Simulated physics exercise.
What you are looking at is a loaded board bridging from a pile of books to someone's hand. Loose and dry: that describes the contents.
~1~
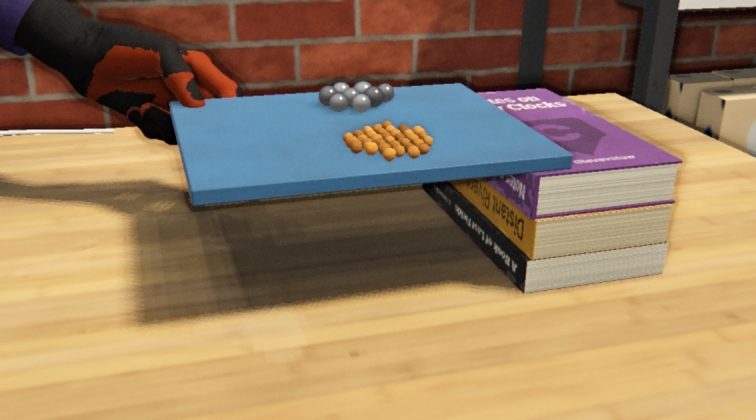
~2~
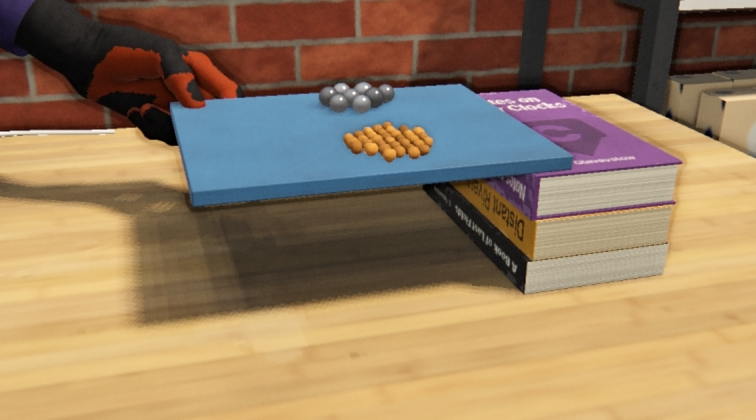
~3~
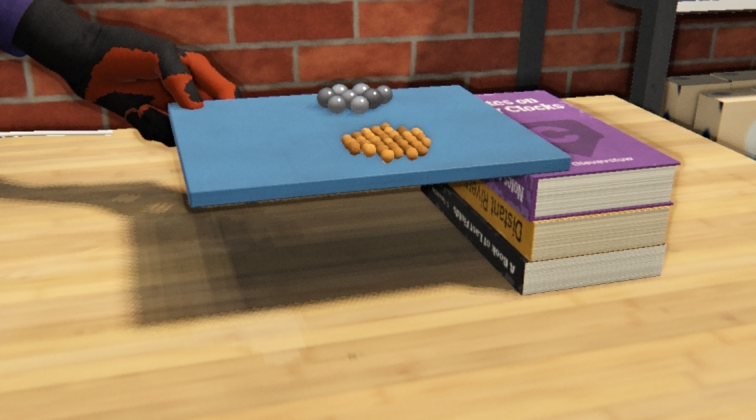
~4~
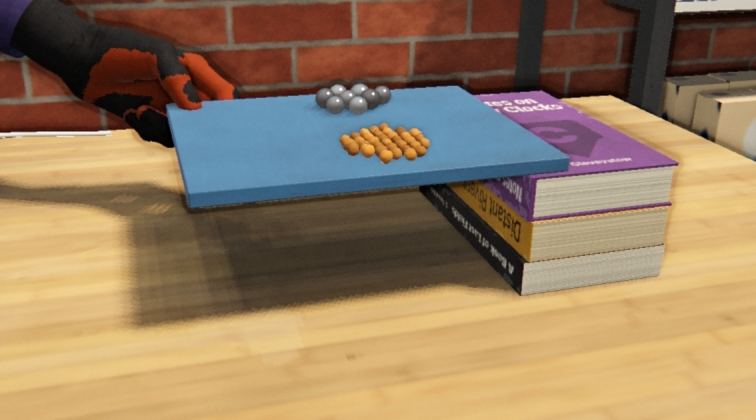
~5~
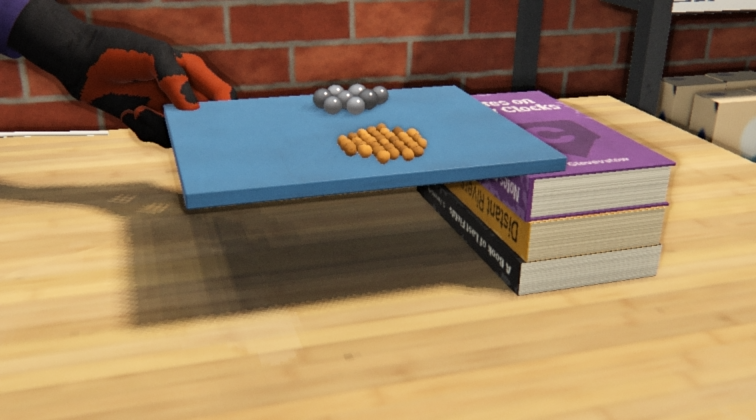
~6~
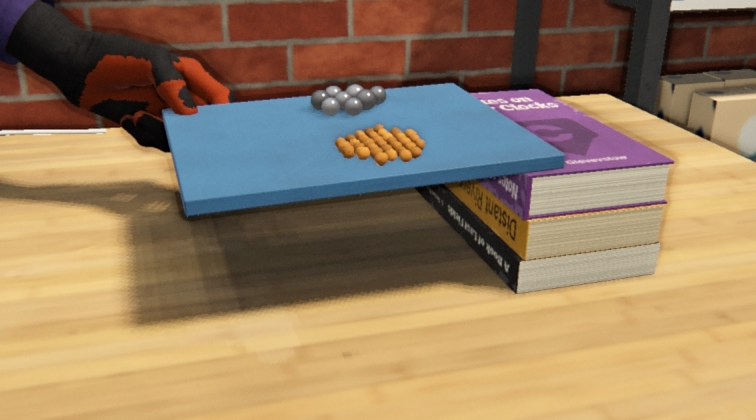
A gloved hand in black and orange lowers the left end of a blue board very slightly, its right end resting on three stacked books, while small orange pieces and grey balls stay in place on top.
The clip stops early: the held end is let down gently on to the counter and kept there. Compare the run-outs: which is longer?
The more distant one.
Then, 0.25 s past the last view, board sloping at 9°; front handful all still on the board; back handful all still on the board.
Then, 0.58 s past the last view, board sloping at 20°; front handful all still on the board; back handful all still on the board.
Then, 0.92 s past the last view, board resting at 24°; front handful mostly at the foot of the board; back handful mostly up to a board's length out.
Finally, board resting at 24°; front handful mostly less than half a board's length out; back handful mostly more than two board lengths out, most gone off the counter; the back handful has gone farther.
